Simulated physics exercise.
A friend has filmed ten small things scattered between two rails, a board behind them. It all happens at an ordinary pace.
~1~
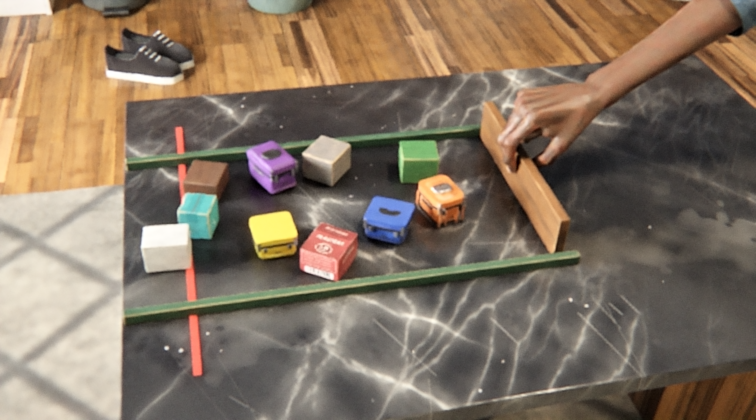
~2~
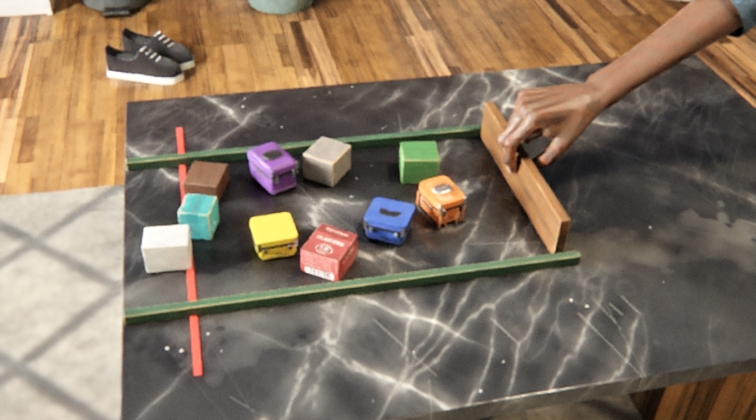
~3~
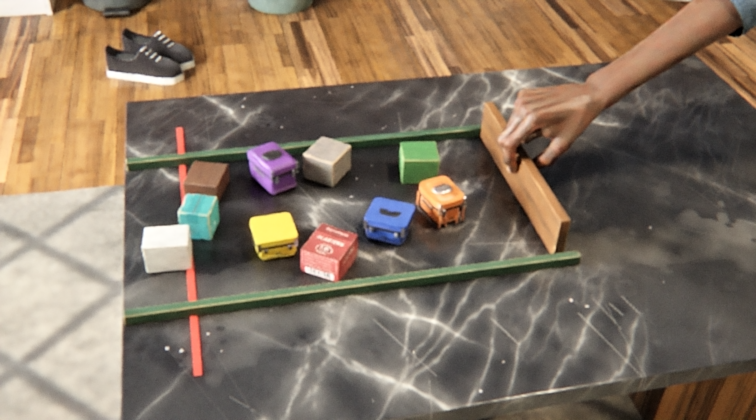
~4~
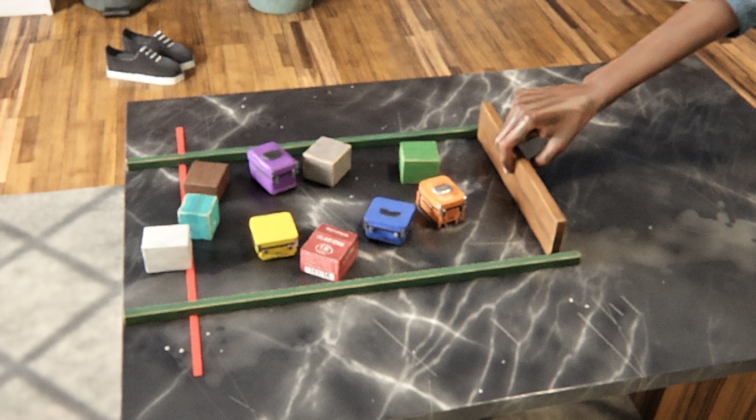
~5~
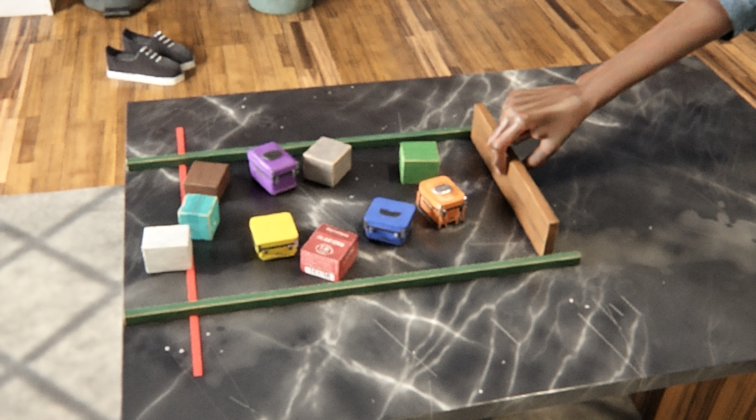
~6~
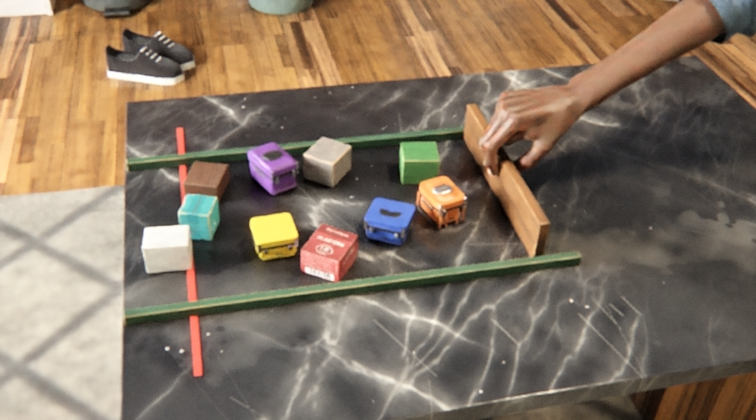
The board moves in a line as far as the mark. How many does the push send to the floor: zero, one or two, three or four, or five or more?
The number that fall off is three or four.
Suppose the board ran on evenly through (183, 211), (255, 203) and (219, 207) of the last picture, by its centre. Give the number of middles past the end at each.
In that order 4, 1 and 3.
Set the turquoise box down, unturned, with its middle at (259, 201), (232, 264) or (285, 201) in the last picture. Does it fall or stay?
Place by place, it does not fall; is kept; is kept.
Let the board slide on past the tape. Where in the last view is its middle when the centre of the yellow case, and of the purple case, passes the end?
Near (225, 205) and (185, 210).
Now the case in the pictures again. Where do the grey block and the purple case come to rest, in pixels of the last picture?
About (162, 166), and the other about (126, 182).
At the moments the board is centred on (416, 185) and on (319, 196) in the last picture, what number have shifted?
First 3, then 7.
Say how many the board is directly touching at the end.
The number is 4.
A little later, none off yet; white block at rest near (168, 249); turquoise box at rest near (199, 217); brown block at rest near (207, 182).
Next, none off yet; white block tilted well over near (90, 281); turquoise box moving near (186, 218); brown block shifted well along near (140, 191).
When it is over, the number that fall off is three or four; down, yellow case, brown block and white block.
